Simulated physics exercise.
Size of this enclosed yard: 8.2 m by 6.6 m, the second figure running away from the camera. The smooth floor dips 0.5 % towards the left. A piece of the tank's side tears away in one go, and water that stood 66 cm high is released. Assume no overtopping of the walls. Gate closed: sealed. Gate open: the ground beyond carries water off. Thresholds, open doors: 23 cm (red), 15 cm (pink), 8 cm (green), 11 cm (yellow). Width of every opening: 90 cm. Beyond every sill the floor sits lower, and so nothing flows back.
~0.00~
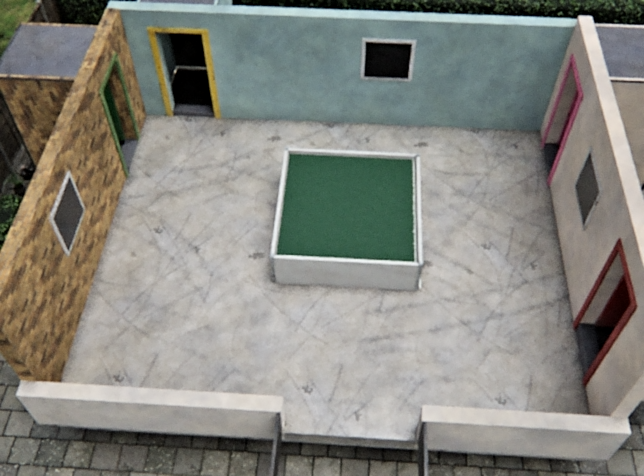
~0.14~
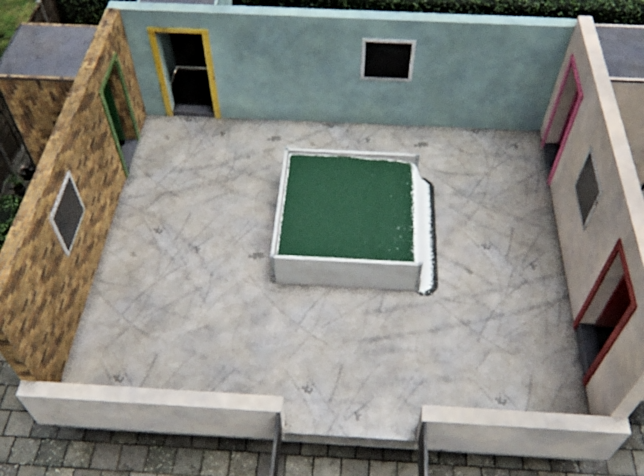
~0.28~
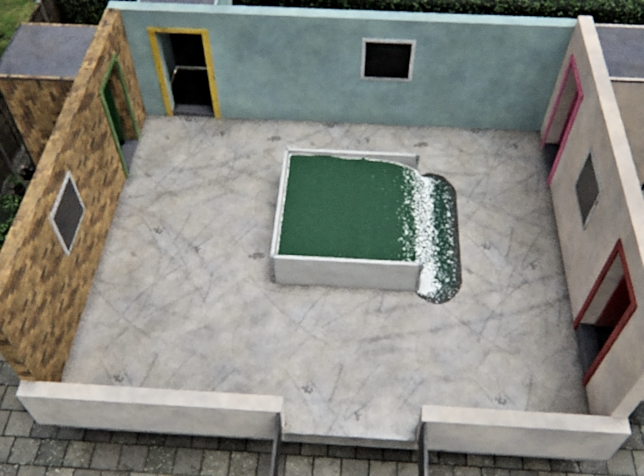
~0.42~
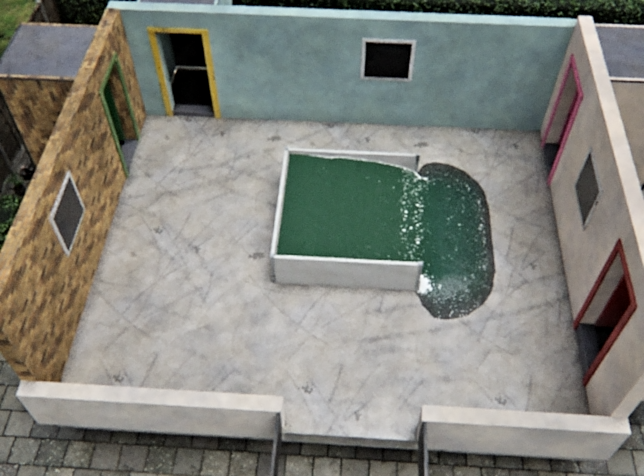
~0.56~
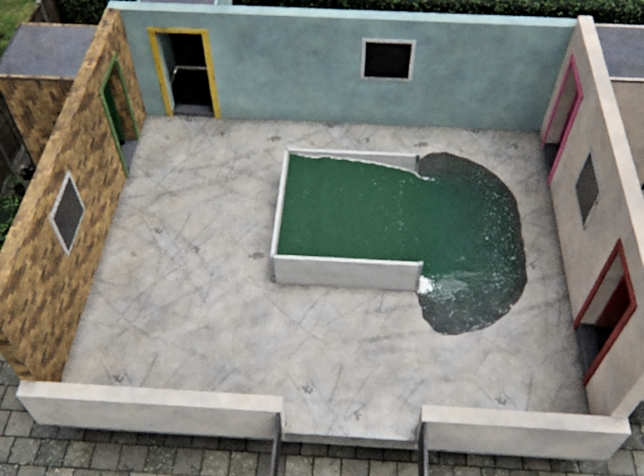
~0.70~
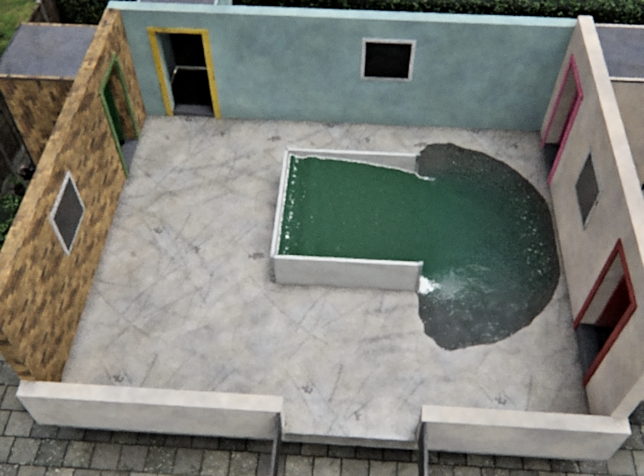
A walled yard with a raised tank of green water losing its right side, the water pouring out and spreading across the pale floor.
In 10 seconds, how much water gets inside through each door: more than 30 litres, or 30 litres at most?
Outcome: At the red door the water let in will remain short of the limit. At the pink door the water let in will surpass the limit. At the green door the water let in will surpass the limit. At the yellow door the water let in will remain short of the limit.
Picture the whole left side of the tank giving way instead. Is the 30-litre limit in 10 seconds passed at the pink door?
Then: Pink short of it.
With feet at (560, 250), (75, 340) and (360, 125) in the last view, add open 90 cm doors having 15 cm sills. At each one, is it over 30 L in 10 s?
In sequence the answers are more than that, less than that and less than that.
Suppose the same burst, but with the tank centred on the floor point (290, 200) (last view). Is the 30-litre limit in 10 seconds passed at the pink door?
Then, at pink, it's too much.
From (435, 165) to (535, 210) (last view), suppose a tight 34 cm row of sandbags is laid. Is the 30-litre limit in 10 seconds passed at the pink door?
Next, pink ends up on the low side.
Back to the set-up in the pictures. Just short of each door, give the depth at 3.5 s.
Centimetres: Red 16 / pink 27 / green 0 / yellow 0.
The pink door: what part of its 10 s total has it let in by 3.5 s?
60 per cent, roughly.
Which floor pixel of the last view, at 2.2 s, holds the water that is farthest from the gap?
At about (586, 435).
After 1.4 s water covers 25 % of the floor and is deepest (42 cm) near (553, 245); red door 14 cm at the sill, 0 L in, pink door 20 cm at the sill, 0 L in, green door not reached, yellow door not reached.
After 2.2 s water covers 30 % of the floor and is deepest (46 cm) near (534, 134); red door 23 cm at the sill, 0 L in, pink door 25 cm at the sill, 17 L in, green door not reached, yellow door not reached.
After 3.5 s water covers 40 % of the floor and is deepest (35 cm) near (586, 435); red door 16 cm at the sill, 0 L in, pink door 27 cm at the sill, 79 L in, green door not reached, yellow door not reached.
After 6.0 s water covers 90 % of the floor and is deepest (19 cm) near (153, 124); red door 14 cm at the sill, 1 L in, pink door 13 cm at the sill, 132 L in, green door 16 cm at the sill, 10 L in, yellow door 3 cm at the sill, 0 L in.
After 10.0 s water covers 95 % of the floor and is deepest (14 cm) near (97, 271); red door 6 cm at the sill, 1 L in, pink door 5 cm at the sill, 132 L in, green door 11 cm at the sill, 80 L in, yellow door 9 cm at the sill, 5 L in.
